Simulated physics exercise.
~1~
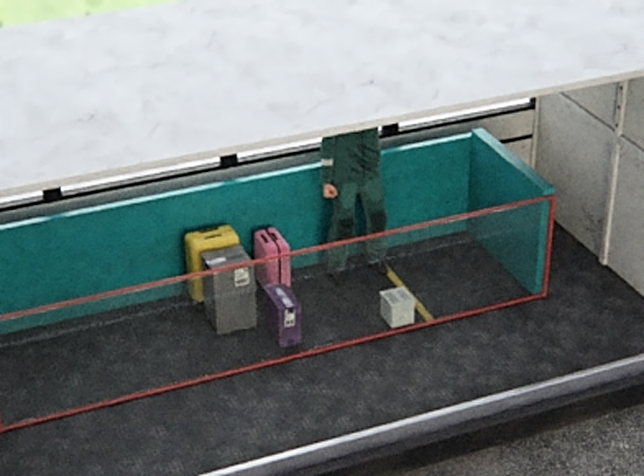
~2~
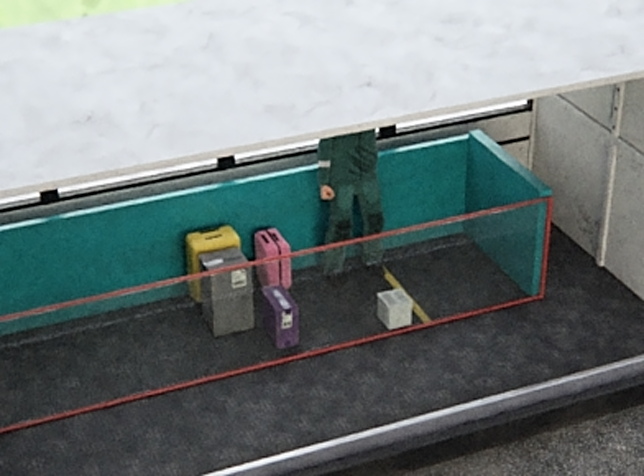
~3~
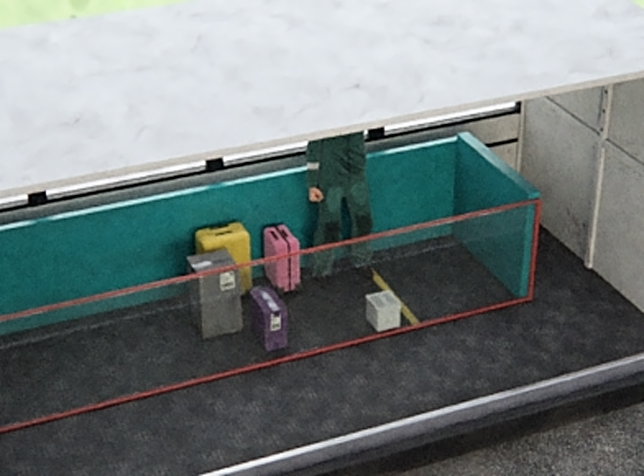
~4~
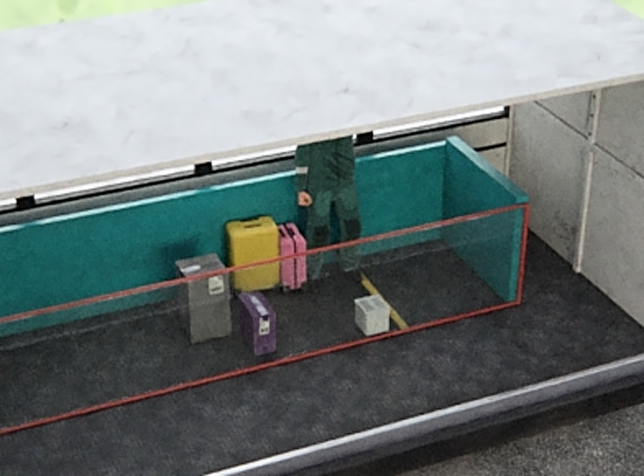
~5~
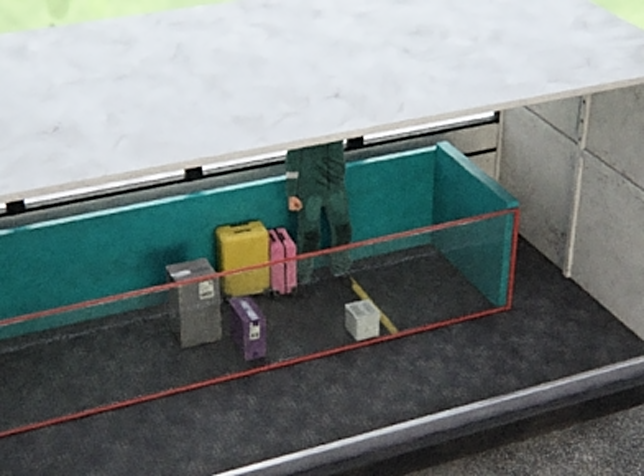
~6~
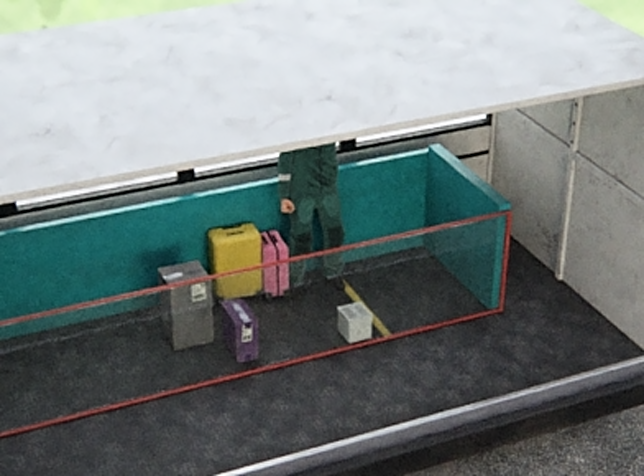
The yellow suitcase rolled right across the dark floor from behind the grey bag, and the smaller pink case shifted slightly the same way beside a standing person. Both stopped upright, close together and short of the yellow line, while the purple and white items stayed put.
